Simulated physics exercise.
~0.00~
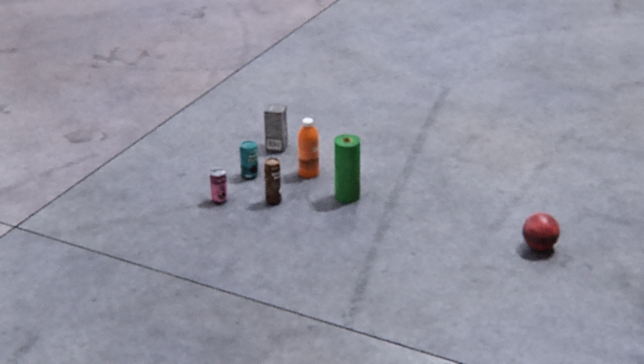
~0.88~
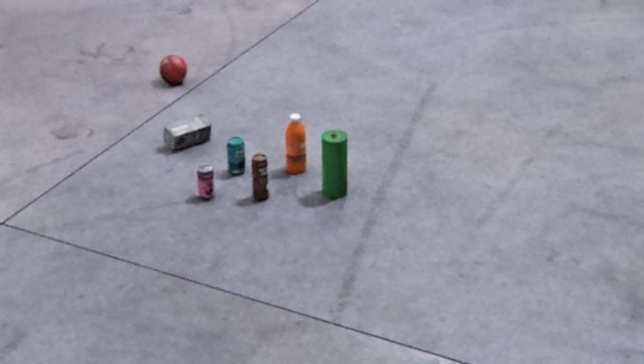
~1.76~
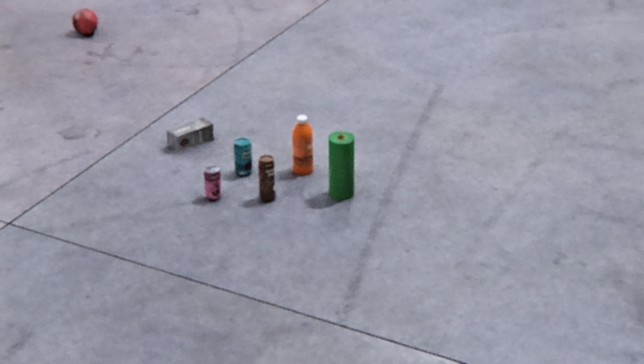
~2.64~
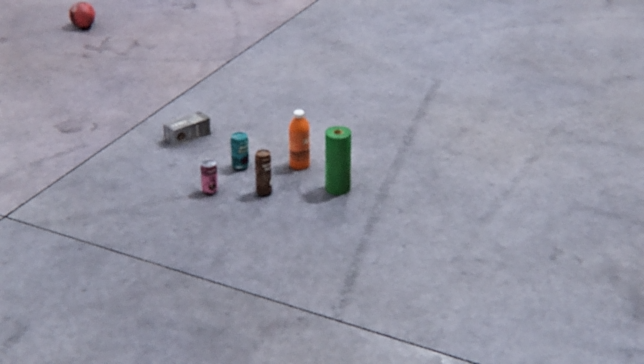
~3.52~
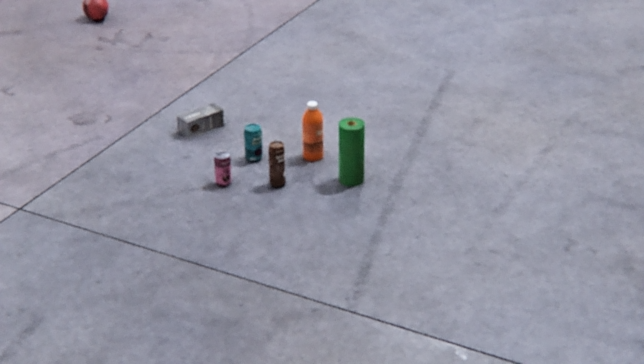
At the start, a small group of cans, a grey carton, an orange bottle and a green roll stand upright on a grey concrete floor, with a red ball off to their right. The ball is next seen beyond the group at the upper left, and the grey carton now lies on its side, a little left of where it stood. The ball travels farther up and left, then settles near the upper left corner. The view sways slightly. At the end, the carton remains toppled, while the pink, turquoise and brown cans, the bottle and the roll still stand in place.
